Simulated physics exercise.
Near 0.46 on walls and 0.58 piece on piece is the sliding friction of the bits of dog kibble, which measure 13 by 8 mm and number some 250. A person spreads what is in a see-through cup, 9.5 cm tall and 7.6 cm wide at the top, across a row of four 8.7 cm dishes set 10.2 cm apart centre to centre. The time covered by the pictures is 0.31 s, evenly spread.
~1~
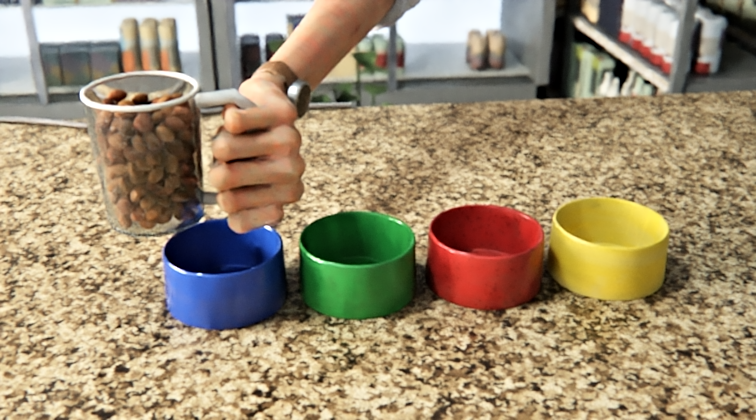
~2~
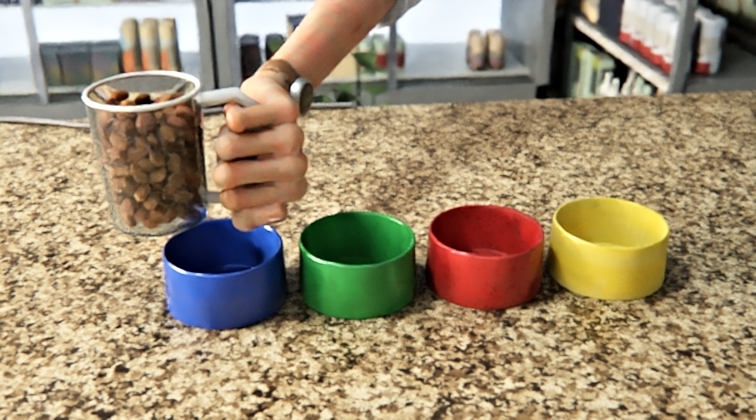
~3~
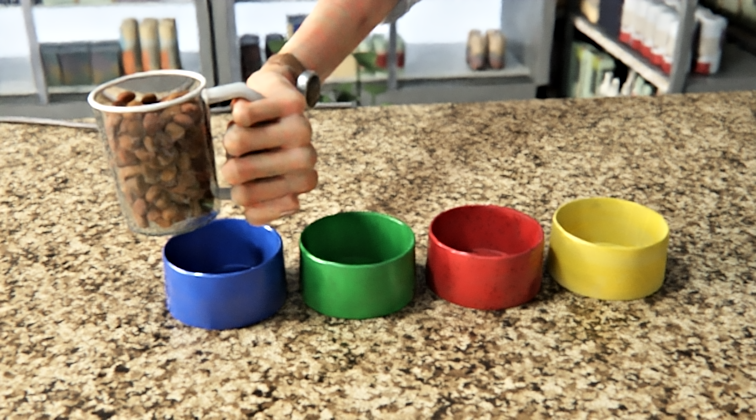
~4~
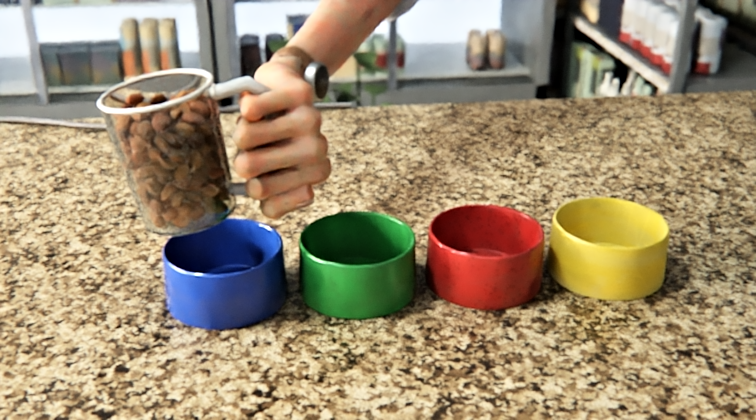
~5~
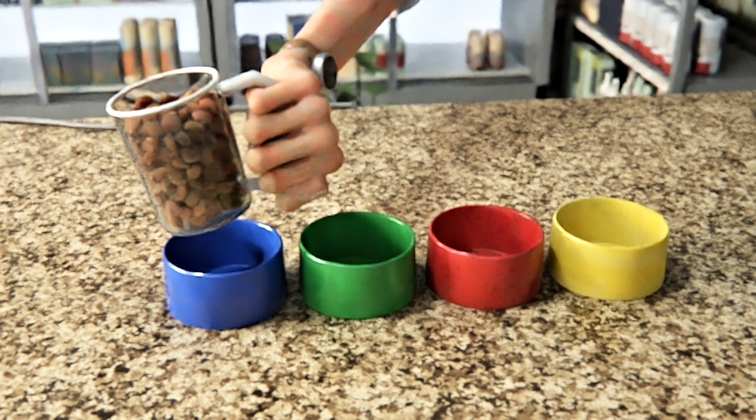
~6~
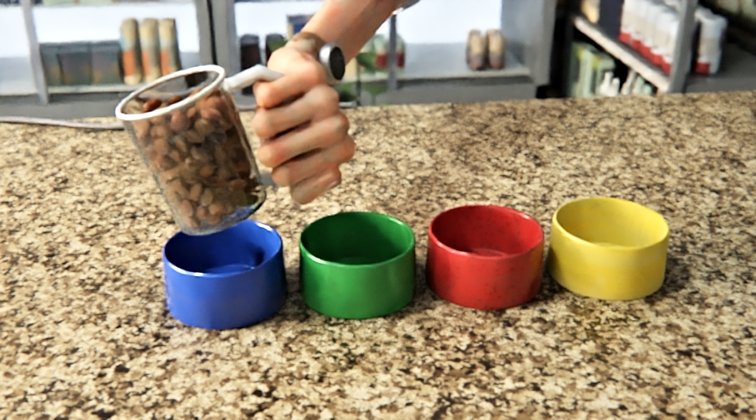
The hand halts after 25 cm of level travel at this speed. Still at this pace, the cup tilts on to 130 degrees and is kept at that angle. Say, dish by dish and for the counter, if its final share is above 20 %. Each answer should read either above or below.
Red - above, blue - below, green - above, yellow - below, counter - above.
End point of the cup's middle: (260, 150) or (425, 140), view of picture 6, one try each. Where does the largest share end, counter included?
Top receivers, in order: Blue and green.
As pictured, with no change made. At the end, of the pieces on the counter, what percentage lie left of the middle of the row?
Near 70 percent ends up there.
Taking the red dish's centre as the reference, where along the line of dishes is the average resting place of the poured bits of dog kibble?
I'd put it near 6 cm to the left of the dish's middle.
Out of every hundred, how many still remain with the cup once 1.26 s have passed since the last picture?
Some 80 per cent.
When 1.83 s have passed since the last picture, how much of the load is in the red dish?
Roughly 30 %.
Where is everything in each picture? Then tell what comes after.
The first picture shows cup at (149, 155), tilt 0 degrees, lip at (84, 93), moved 0.0 cm; middle of the pieces at (142, 152); blue dish at (223, 246); green dish at (357, 238); red dish at (486, 230); yellow dish at (611, 222).
The second picture shows cup at (152, 154), tilt 1 degrees, lip at (86, 93), moved 0.2 cm; middle of the pieces at (145, 152).
The third picture shows cup at (162, 154), tilt 4 degrees, lip at (92, 96), moved 0.9 cm; middle of the pieces at (154, 152).
The fourth picture shows cup at (174, 153), tilt 9 degrees, lip at (101, 101), moved 1.7 cm; middle of the pieces at (166, 152).
The fifth picture shows cup at (186, 153), tilt 13 degrees, lip at (110, 105), moved 2.6 cm; middle of the pieces at (179, 152).
The sixth picture shows cup at (198, 152), tilt 17 degrees, lip at (119, 110), moved 3.4 cm; middle of the pieces at (191, 152); blue dish at (223, 246); green dish at (357, 238); red dish at (486, 230); yellow dish at (611, 222).
Then, 0.75 s after the last picture, tilt 69 degrees; cup holds 100 %.
Then, 1.26 s after the last picture, tilt 105 degrees; cup holds 80 %, green 15 %.
Then, 1.83 s after the last picture, tilt 130 degrees; cup holds 0 %, red 30 %, green 40 %.
In the end, red 30 %, blue 0 %, green 40 %, yellow 0 %, counter 30 %.
